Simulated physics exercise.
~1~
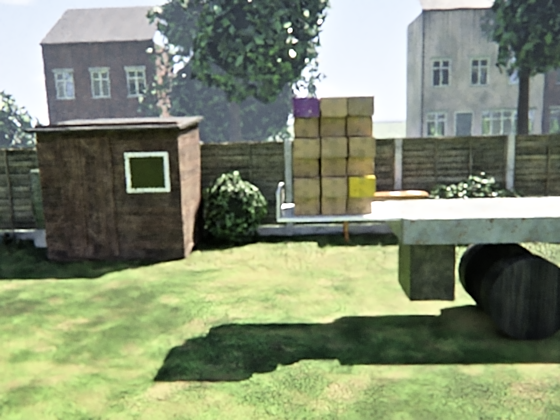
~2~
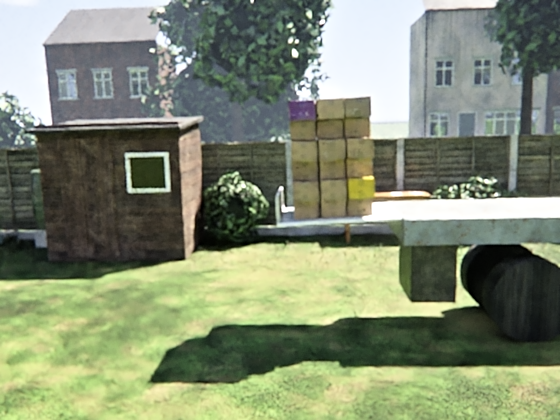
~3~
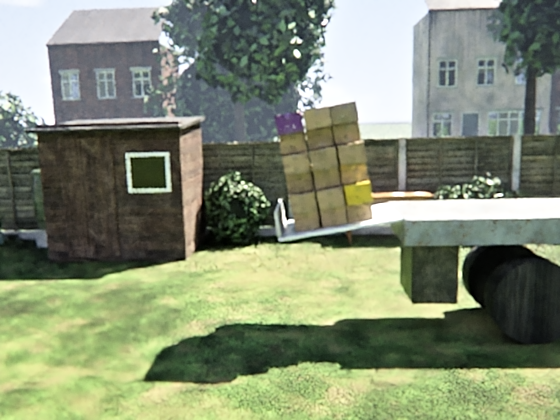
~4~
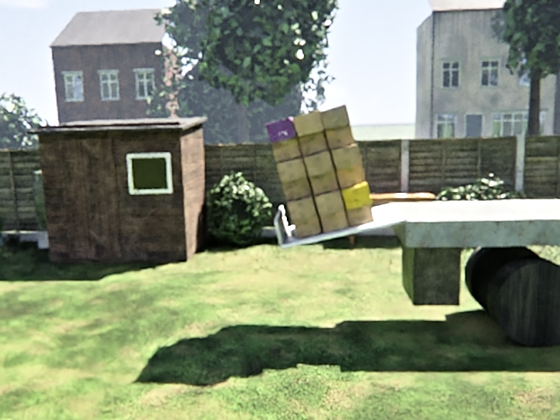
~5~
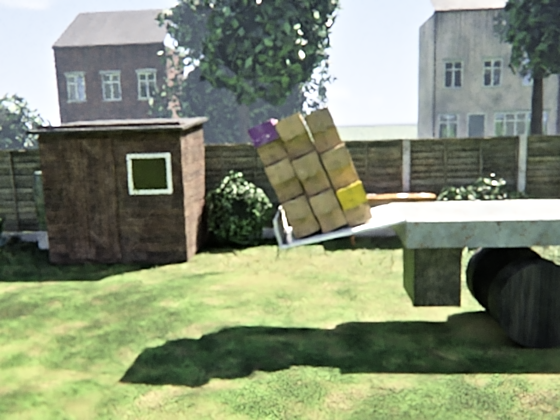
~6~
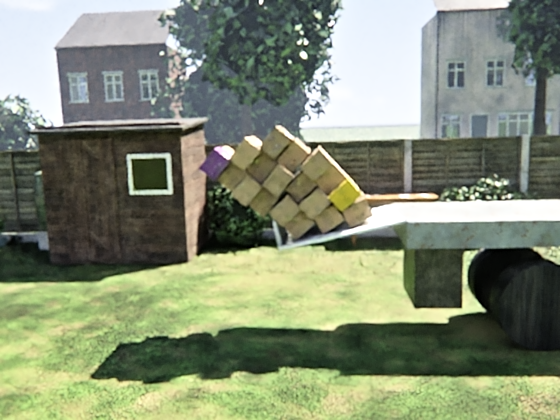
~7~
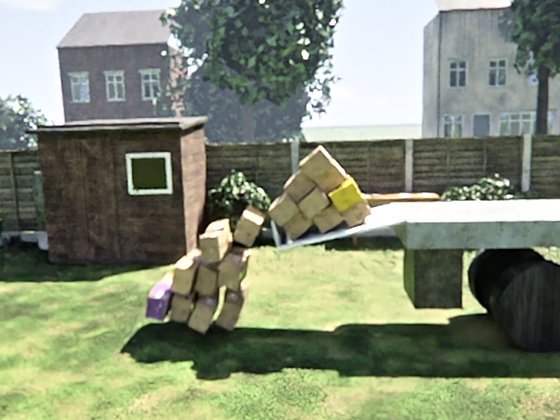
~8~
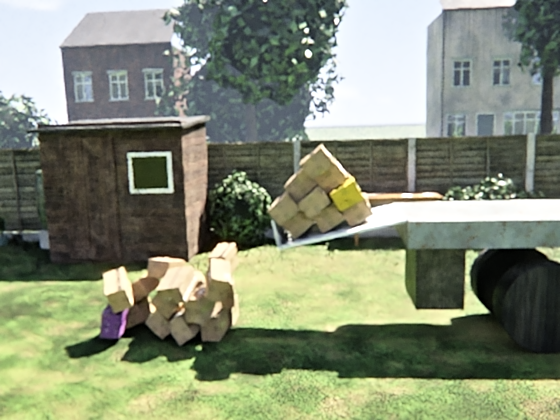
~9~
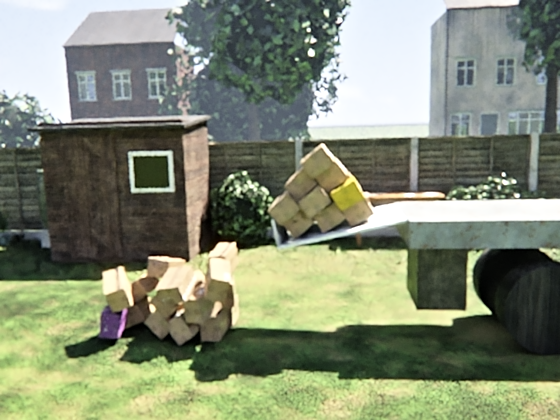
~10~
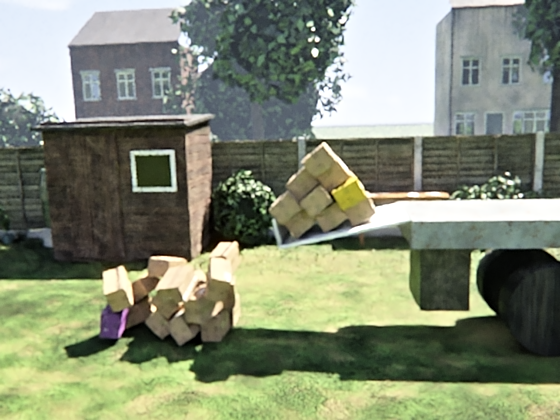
Stacked parcels leaning left as a flatbed's rear flap dips, half tumbling onto the grass, the rest staying heaped on the flap.
